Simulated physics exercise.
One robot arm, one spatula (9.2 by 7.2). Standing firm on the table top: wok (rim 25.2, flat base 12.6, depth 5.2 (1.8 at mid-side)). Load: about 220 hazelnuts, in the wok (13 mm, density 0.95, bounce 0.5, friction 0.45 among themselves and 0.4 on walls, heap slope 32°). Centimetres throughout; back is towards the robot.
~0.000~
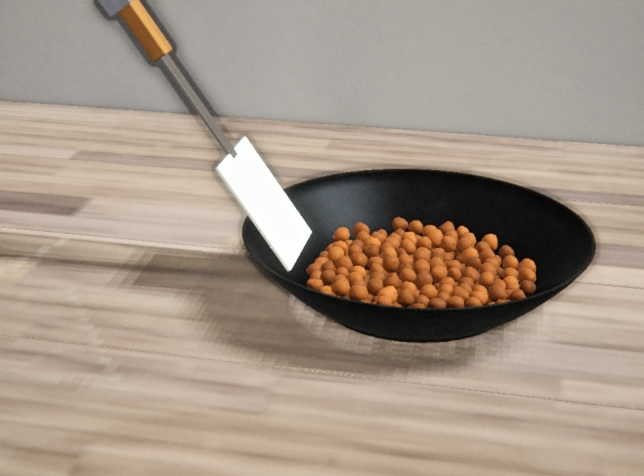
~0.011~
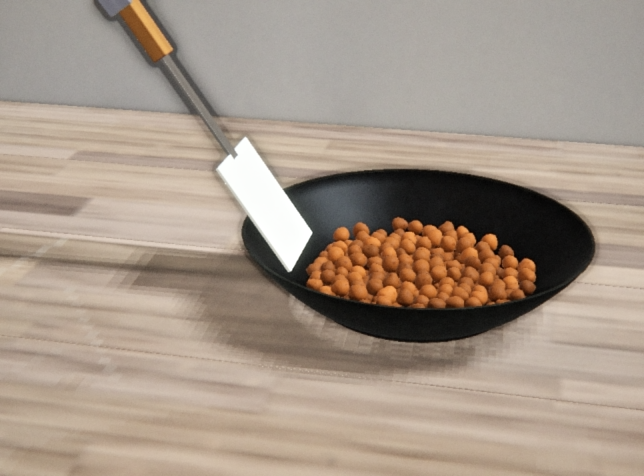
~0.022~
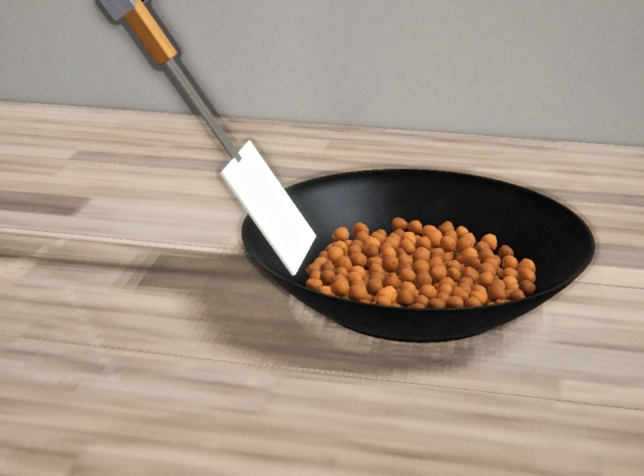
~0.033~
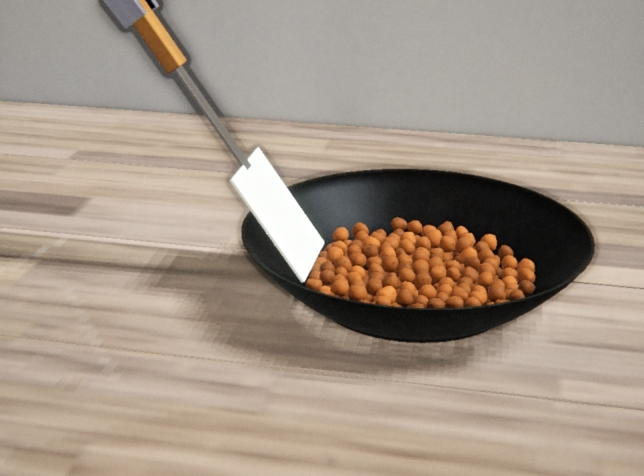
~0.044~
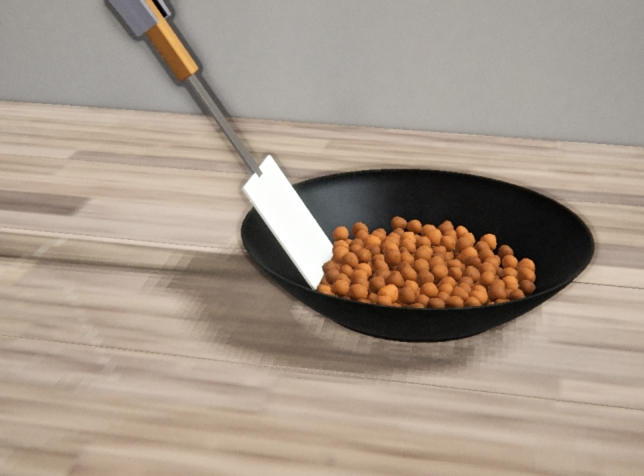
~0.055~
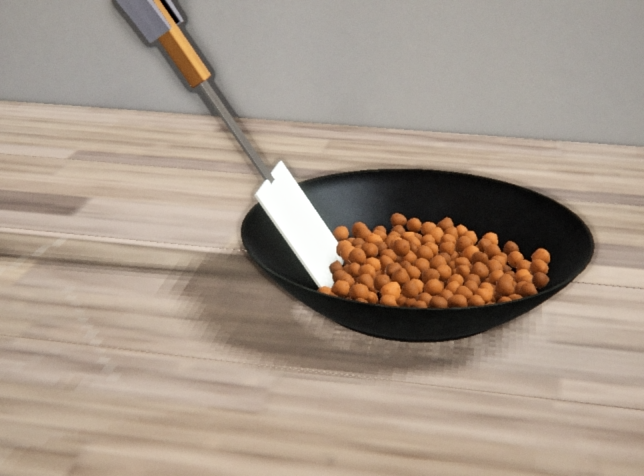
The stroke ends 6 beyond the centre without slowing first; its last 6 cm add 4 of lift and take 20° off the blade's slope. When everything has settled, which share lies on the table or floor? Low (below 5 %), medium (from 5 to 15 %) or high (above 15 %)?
On the table or floor the share is medium, from 5 to 15 %.
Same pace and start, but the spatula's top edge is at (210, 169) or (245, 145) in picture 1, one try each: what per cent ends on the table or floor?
About 10 and 10 per cent.
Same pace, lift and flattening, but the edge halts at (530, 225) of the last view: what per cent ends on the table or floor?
Some 30 per cent.
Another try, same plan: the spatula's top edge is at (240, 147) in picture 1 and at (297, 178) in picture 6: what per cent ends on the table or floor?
About 25 per cent.
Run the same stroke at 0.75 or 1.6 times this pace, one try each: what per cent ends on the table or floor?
Some 5 and 30 per cent.
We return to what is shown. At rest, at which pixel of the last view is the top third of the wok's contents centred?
Near (516, 269).
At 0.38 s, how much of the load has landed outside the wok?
About 8 per cent.
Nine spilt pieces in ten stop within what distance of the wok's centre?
About 35 cm.
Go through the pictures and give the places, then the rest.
In the first frame, spatula top edge at (231, 152), sloping 55°; upper third of the load around (419, 269), from x 315 to 530, top at y 225; 218 in the wok.
In the second frame, spatula top edge at (231, 153), sloping 55°; upper third of the load around (419, 269), from x 315 to 525, top at y 225.
In the third frame, spatula top edge at (235, 156), sloping 55°; upper third of the load around (418, 269), from x 315 to 525, top at y 225.
In the fourth frame, spatula top edge at (245, 163), sloping 55°; upper third of the load around (418, 269), from x 315 to 525, top at y 225.
In the fifth frame, spatula top edge at (256, 171), sloping 55°; upper third of the load around (408, 271), from x 325 to 525, top at y 225.
In the sixth frame, spatula top edge at (268, 177), sloping 55°; upper third of the load around (423, 272), from x 325 to 540, top at y 220; 218 in the wok.
After 0.10 s, sloping 55°, highest piece 7 above the table; 217 in the wok, 1 on the blade or in flight.
After 0.15 s, sloping 47°, highest piece 9 above the table; 213 in the wok, 5 on the blade or in flight.
After 0.38 s, sloping 35°, highest piece 7 above the table; 197 in the wok, 16 on the table or floor, 5 on the blade or in flight.
After 1.43 s, sloping 35°, highest piece 5 above the table; 197 in the wok, 21 on the table or floor.
At rest, 197 in the wok, 21 on the table or floor. That is 10 % on the table or floor.
